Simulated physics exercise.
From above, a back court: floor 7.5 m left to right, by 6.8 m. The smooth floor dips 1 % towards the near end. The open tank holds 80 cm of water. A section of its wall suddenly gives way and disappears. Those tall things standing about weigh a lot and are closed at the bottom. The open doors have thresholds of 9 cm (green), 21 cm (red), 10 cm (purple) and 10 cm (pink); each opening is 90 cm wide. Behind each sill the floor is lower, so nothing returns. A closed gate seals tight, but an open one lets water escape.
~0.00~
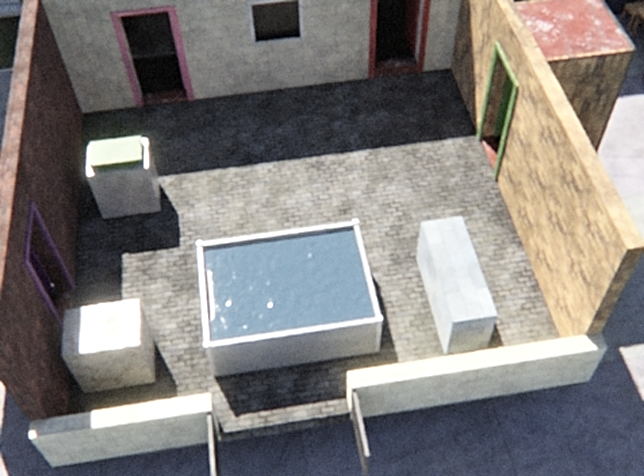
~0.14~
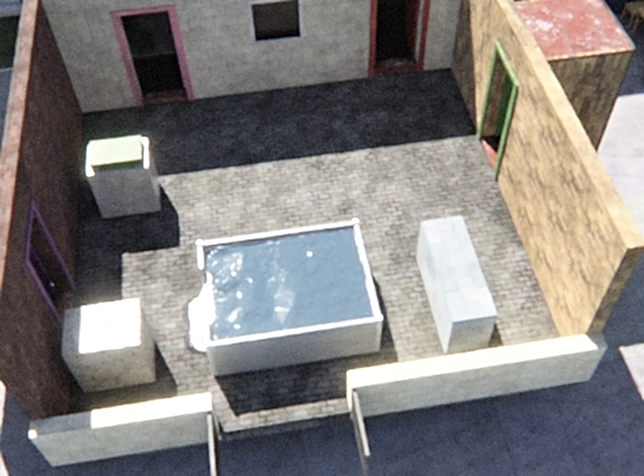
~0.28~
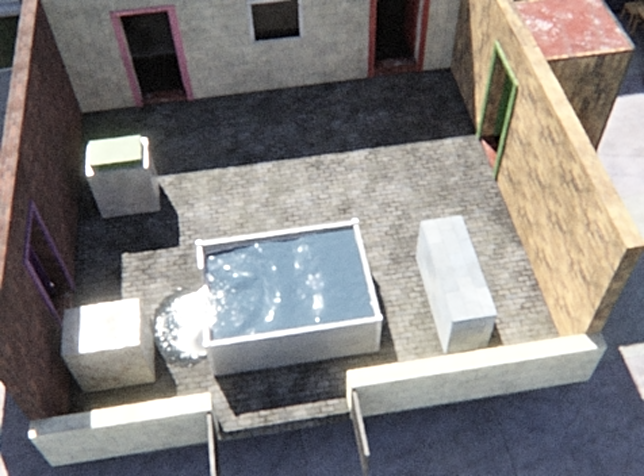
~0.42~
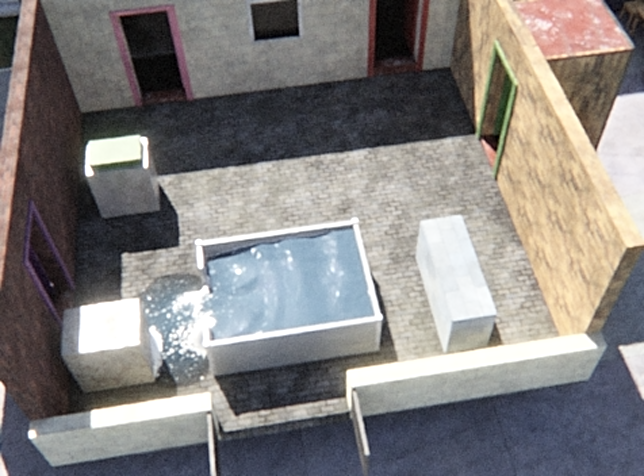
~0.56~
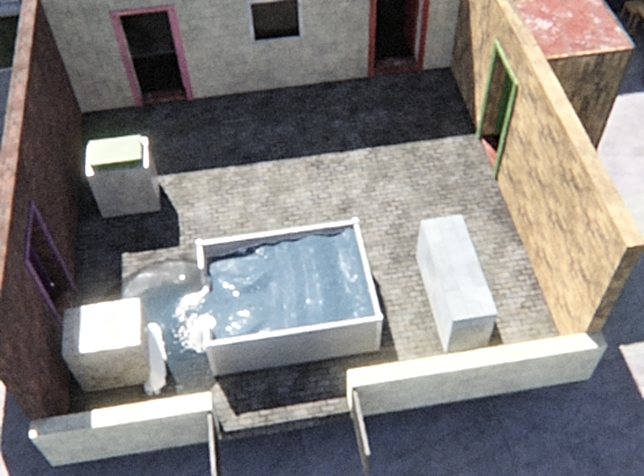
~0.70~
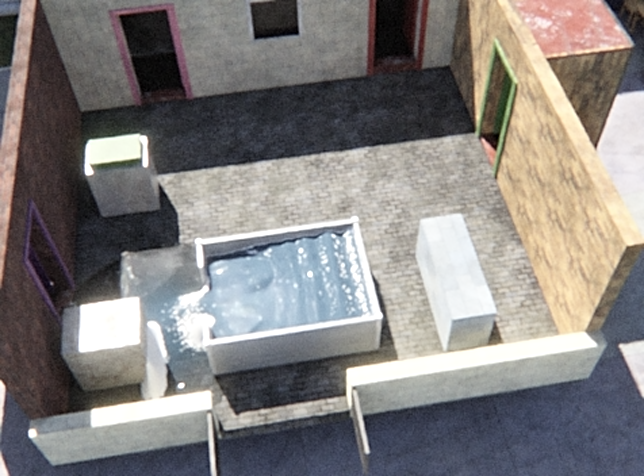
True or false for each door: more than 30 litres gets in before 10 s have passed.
Green door false, red door false, purple door true, pink door false.
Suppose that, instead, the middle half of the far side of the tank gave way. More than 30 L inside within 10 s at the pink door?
Against that limit: Pink beyond it.
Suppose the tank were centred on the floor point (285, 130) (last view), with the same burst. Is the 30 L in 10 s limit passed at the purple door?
Lab note: Purple door limit not exceeded.
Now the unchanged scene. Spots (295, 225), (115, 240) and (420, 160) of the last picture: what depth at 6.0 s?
Reading - approx. 2 / 7 / 0 cm.
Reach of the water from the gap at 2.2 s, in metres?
It comes to some 5.0 metres.
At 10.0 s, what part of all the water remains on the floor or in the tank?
Roughly 74 per cent is still there.
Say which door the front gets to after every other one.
It's the green door.
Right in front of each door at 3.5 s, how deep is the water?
Depths: Green door 0 cm, red door 0 cm, purple door 23 cm, pink door 8 cm.
After 1.4 s water covers 15 % of the floor and is deepest (51 cm) near (154, 348); green door not reached, red door not reached, purple door 21 cm at the sill, 107 L in, pink door not reached.
After 2.2 s water covers 20 % of the floor and is deepest (42 cm) near (154, 348); green door not reached, red door not reached, purple door 24 cm at the sill, 266 L in, pink door not reached.
After 3.5 s water covers 35 % of the floor and is deepest (32 cm) near (154, 348); green door not reached, red door not reached, purple door 23 cm at the sill, 429 L in, pink door 8 cm at the sill, 0 L in.
After 6.0 s water covers 70 % of the floor and is deepest (20 cm) near (154, 348); green door not reached, red door not reached, purple door 17 cm at the sill, 565 L in, pink door 8 cm at the sill, 0 L in.
After 10.0 s water covers 95 % of the floor and is deepest (12 cm) near (67, 439); green door 8 cm at the sill, 0 L in, red door 1 cm at the sill, 0 L in, purple door 9 cm at the sill, 602 L in, pink door 6 cm at the sill, 0 L in.
